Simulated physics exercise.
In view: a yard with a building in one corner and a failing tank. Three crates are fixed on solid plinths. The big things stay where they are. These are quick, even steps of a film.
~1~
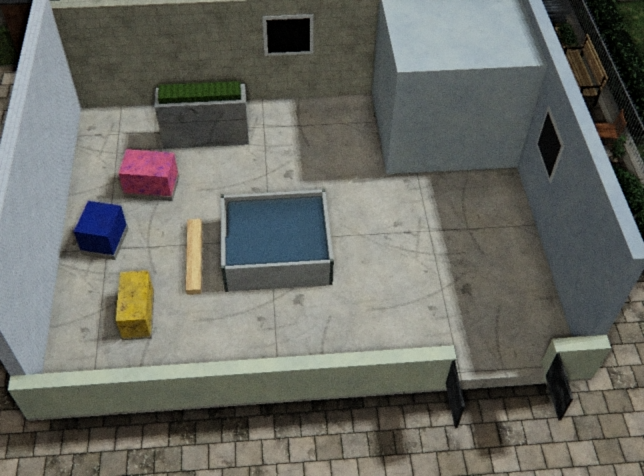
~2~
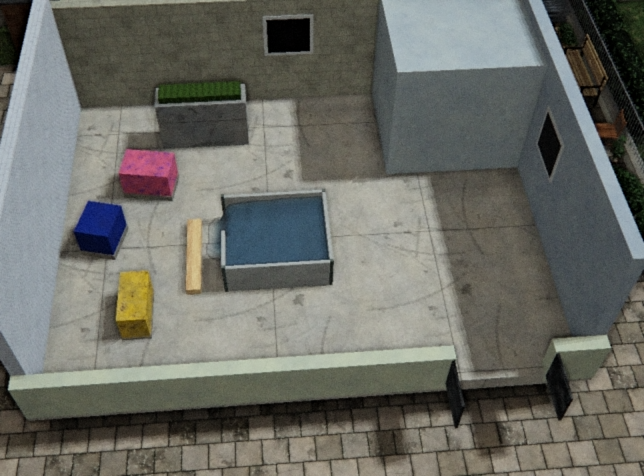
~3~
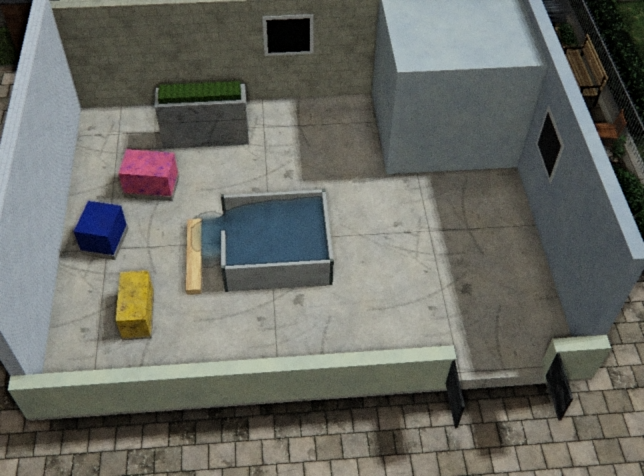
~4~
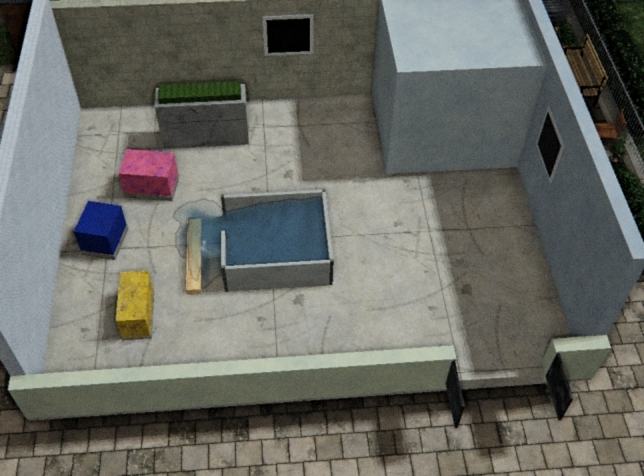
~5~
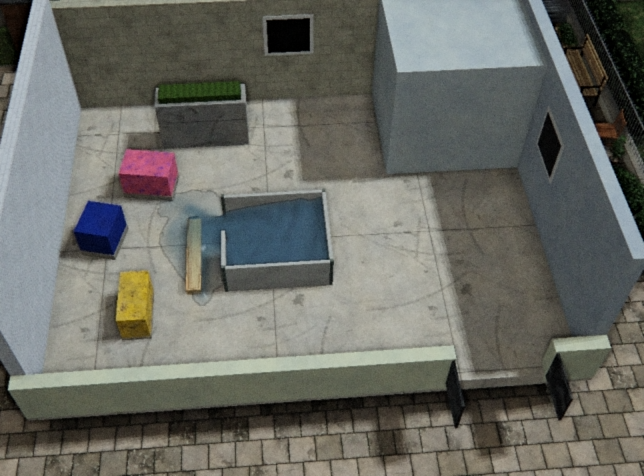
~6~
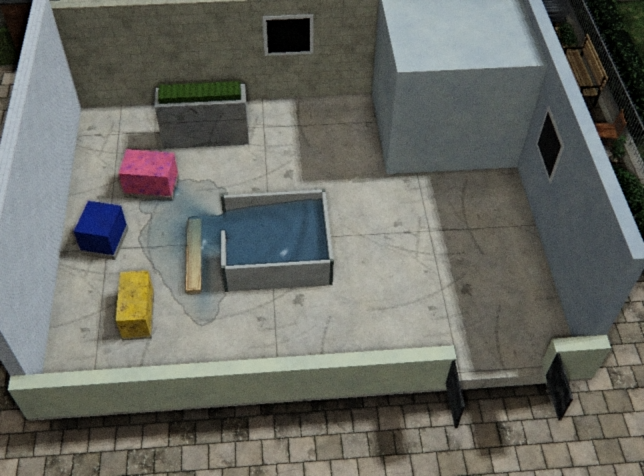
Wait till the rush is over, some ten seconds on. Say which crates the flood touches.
One by one: The blue crate is soaked; the yellow crate is soaked; the pink crate is soaked.
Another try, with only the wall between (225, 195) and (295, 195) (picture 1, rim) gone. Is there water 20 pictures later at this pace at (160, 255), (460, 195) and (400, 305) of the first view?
One after the other: Not flooded, dry, not flooded.
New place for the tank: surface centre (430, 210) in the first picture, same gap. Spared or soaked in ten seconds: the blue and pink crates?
My reading: Blue crate remains dry; pink crate is soaked.
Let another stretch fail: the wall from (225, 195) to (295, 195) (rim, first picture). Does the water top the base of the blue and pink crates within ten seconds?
My reading: Blue crate is spared, pink crate takes water.
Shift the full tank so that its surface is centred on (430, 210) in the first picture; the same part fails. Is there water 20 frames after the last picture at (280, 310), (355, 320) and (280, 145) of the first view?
In that order: Covered, not flooded, under water.
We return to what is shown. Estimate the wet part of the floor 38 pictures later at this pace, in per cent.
I make it 60 per cent.
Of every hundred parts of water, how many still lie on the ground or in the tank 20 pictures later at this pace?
I make it 100 per cent.
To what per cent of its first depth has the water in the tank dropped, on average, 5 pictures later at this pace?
Near 68 in a hundred.
A moment on, water covers 15 % of the floor; the blue crate water round its plinth, the yellow crate water round its plinth, the pink crate water round its plinth.
Next, water covers 25 % of the floor; the blue crate water round its plinth, the yellow crate water round its plinth, the pink crate water round its plinth.
Then, water covers 40 % of the floor; the blue crate water round its plinth, the yellow crate water round its plinth, the pink crate water round its plinth.
Later, water covers 60 % of the floor; the blue crate water round its plinth, the yellow crate water round its plinth, the pink crate water round its plinth.
In the end, water covers 85 % of the floor; the blue crate was topped, the yellow crate was topped, the pink crate was topped.
